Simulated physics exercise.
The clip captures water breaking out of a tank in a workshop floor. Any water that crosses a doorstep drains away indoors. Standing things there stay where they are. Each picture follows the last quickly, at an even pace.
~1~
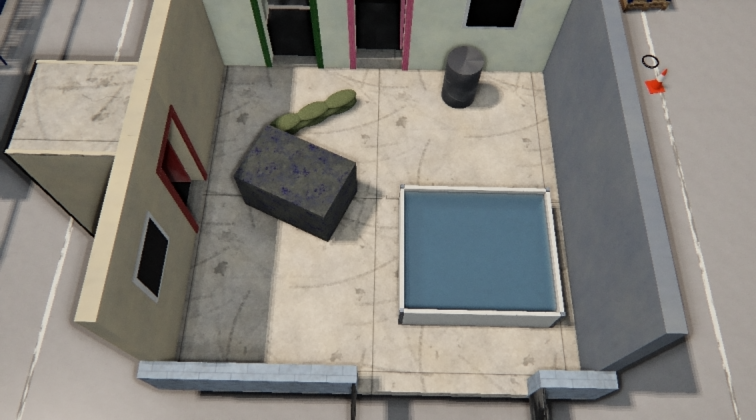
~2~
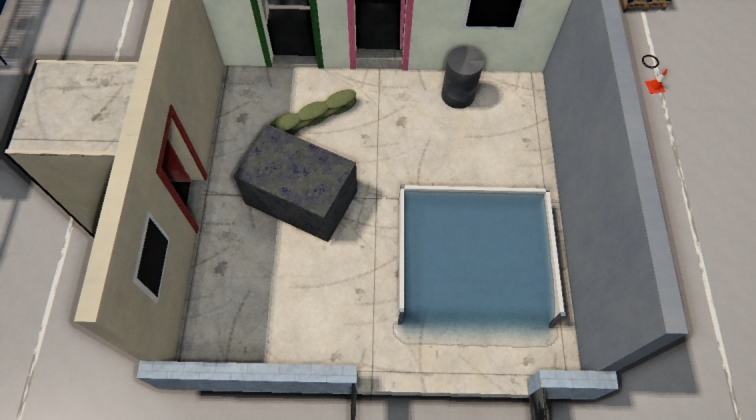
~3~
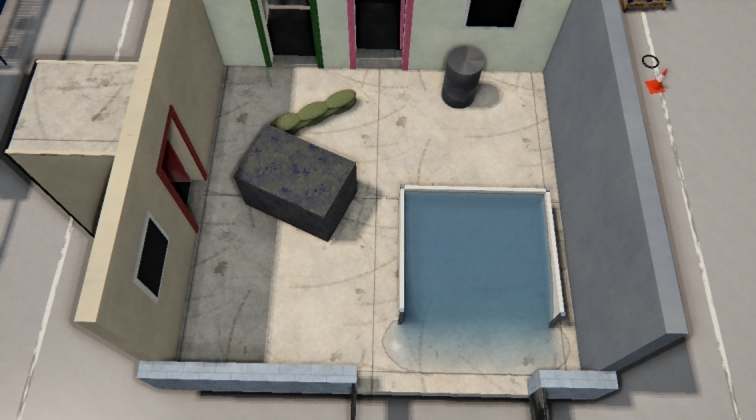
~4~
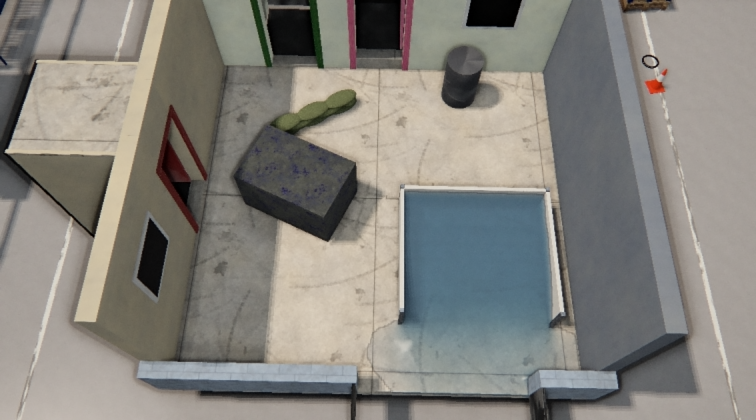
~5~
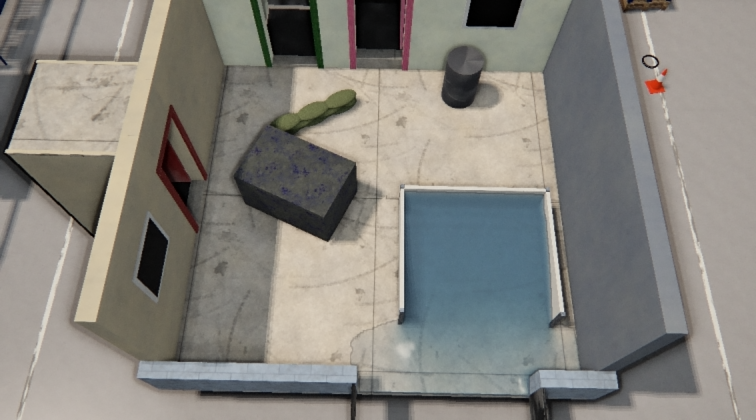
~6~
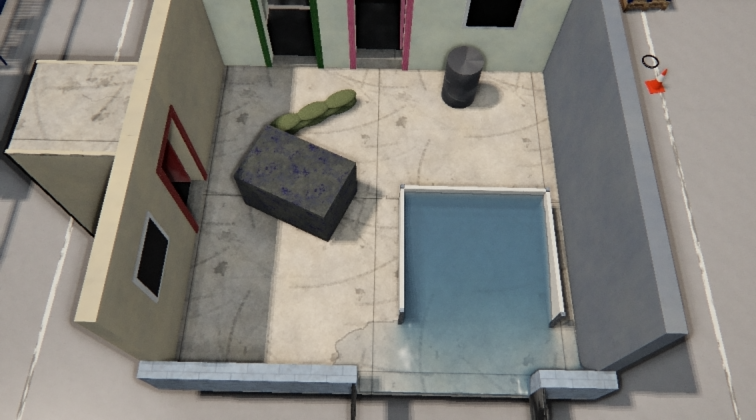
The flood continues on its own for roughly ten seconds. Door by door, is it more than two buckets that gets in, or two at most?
Pink door - two at most; green door - two at most; red door - two at most.
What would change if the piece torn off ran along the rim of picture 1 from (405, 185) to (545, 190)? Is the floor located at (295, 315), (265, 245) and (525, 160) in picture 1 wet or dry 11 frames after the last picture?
Bone-dry, bone-dry, submerged.
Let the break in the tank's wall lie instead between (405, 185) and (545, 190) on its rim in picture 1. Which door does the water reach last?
The door marked red.
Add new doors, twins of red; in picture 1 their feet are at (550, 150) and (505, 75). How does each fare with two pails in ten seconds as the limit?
In order: Falls short; overshoots.
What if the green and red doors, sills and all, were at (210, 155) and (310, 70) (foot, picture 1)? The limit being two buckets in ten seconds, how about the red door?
Outcome for the red: Not exceeded.
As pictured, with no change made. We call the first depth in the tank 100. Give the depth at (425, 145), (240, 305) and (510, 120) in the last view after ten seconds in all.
Around 2, 2 and 6 percent, in that order.
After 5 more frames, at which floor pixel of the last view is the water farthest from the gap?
I'd say around (279, 373).
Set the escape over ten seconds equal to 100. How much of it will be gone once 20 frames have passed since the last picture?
Around 75 percent.
A moment on, water covers 15 % of the floor; the pink door not reached, the green door not reached, the red door not reached.
Next, water covers 15 % of the floor; the pink door not reached, the green door not reached, the red door not reached.
Then, water covers 20 % of the floor; the pink door not reached, the green door not reached, the red door not reached.
Later, water covers 30 % of the floor; the pink door wet at the sill, nothing in, the green door not reached, the red door not reached.
In the end, water covers 40 % of the floor; the pink door wet at the sill, nothing in, the green door wet at the sill, nothing in, the red door not reached.
